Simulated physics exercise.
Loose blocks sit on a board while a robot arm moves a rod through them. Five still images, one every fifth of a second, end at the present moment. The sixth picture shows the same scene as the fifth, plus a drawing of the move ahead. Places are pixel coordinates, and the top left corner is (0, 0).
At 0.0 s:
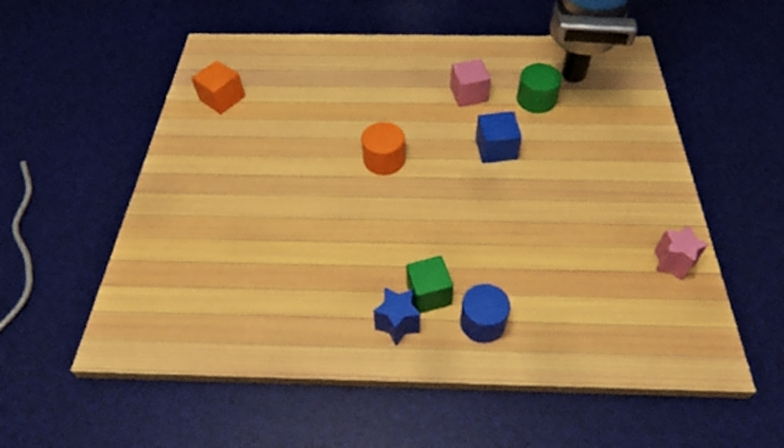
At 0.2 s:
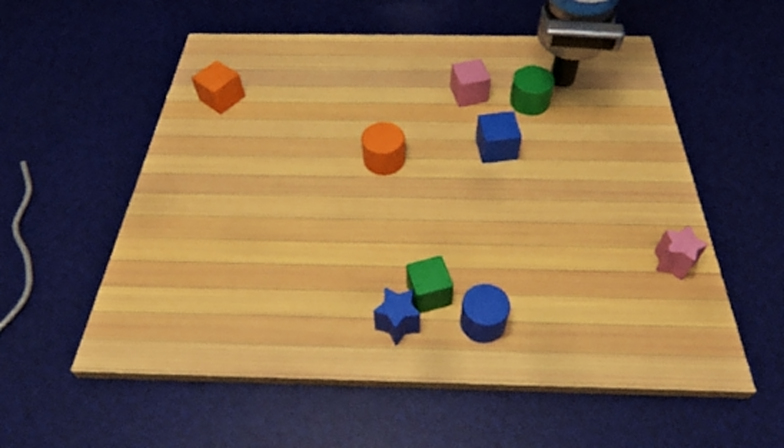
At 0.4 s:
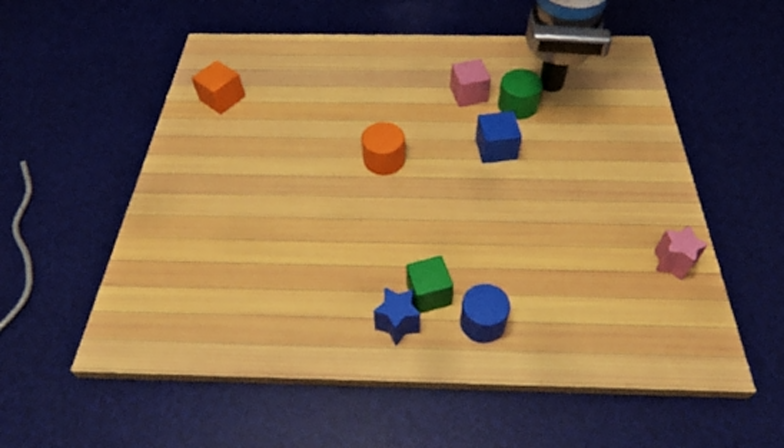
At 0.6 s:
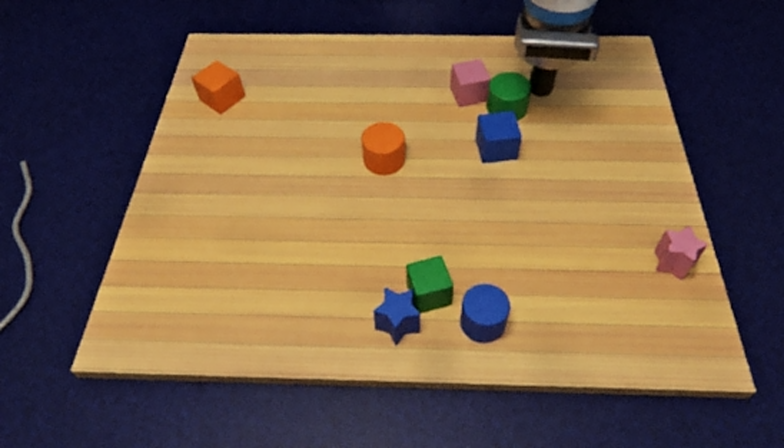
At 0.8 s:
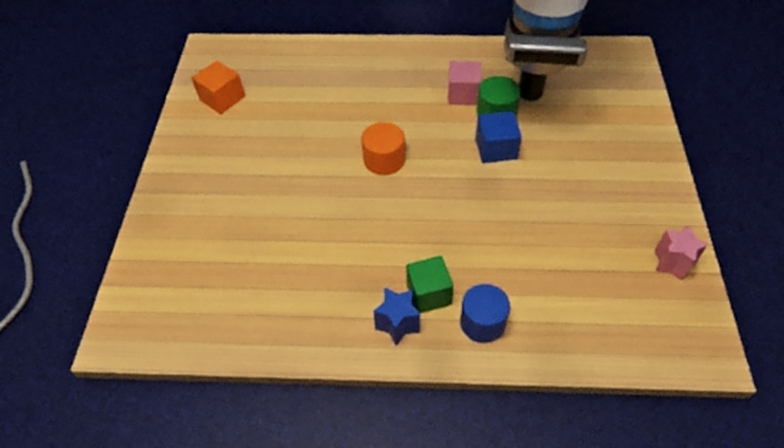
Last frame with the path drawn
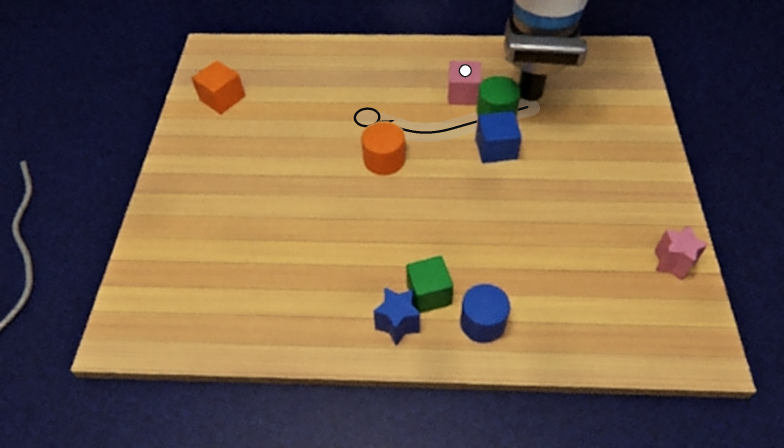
The clip opens on a wooden board scattered with colored blocks, a robot arm's dark rod just right of a green disc near the top. The rod pushes the green disc left and slightly down, into the gap between the pink and blue square blocks, and the pink block shifts slightly left.
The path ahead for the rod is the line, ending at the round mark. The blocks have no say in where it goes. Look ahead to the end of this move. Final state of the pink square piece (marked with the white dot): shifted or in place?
Somewhere new.
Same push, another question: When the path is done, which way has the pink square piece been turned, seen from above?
Seen from overhead, it turns clockwise.
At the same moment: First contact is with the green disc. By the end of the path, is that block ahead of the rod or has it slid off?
I believe the green disc keeps its place ahead of the rod.
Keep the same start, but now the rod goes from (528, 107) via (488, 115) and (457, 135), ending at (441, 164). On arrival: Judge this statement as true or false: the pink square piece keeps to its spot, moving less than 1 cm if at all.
It is false.
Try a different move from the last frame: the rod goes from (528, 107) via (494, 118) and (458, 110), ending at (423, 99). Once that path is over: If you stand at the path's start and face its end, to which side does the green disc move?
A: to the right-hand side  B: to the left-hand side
My pick is B.
The drawn path runs from (528, 107) via (475, 122) and (420, 132), ending at (367, 117); the dot is on the pink square piece.
On the path given first. One third of the way, rod at (475, 109); pink square piece at (451, 71), turned 65° clockwise; green disc at (442, 101).
Two thirds of the way, rod at (420, 119); pink square piece at (451, 71), turned 65° clockwise; green disc at (387, 102).
At the end, rod at (366, 104); orange disc not moved; pink square piece at (451, 71), turned 65° clockwise; blue square piece not moved; green disc at (333, 90).
